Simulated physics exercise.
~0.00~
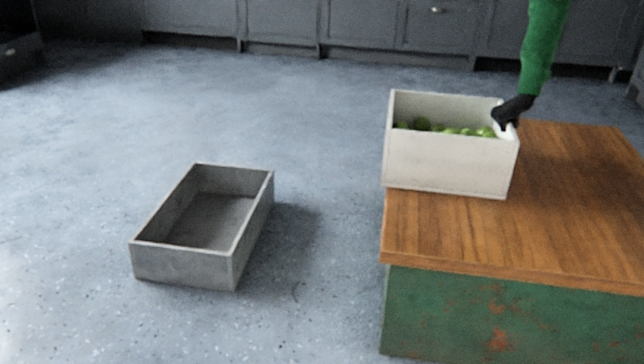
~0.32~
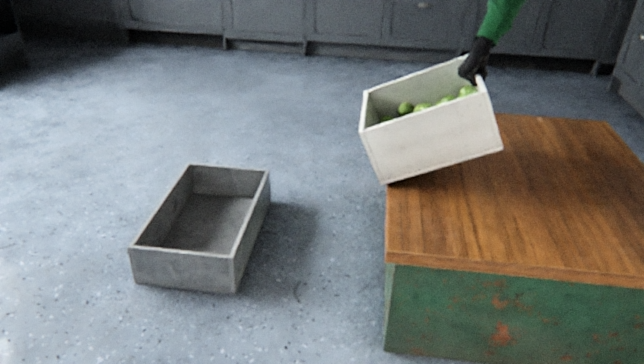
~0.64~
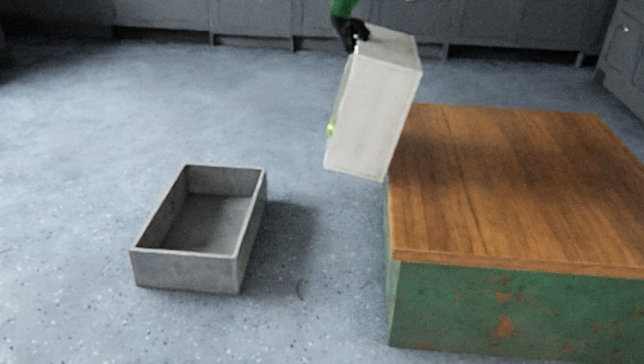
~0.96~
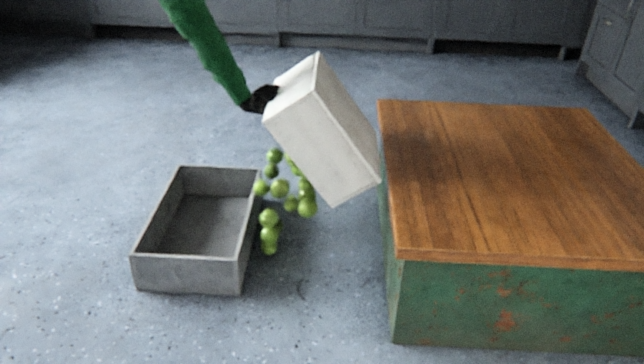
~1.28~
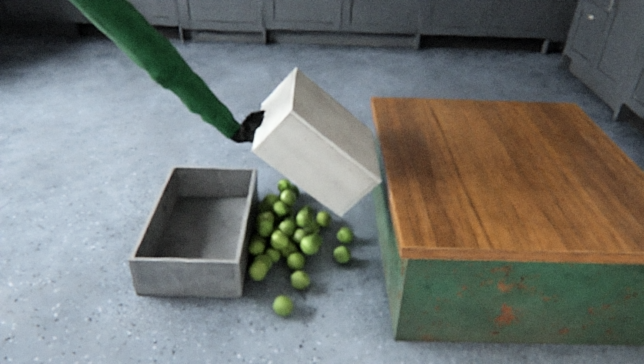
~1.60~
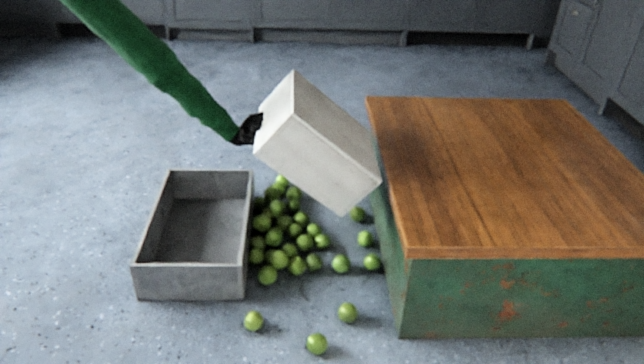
A green-sleeved arm tips a white tote, spilling green apples onto the floor beside the grey tote.
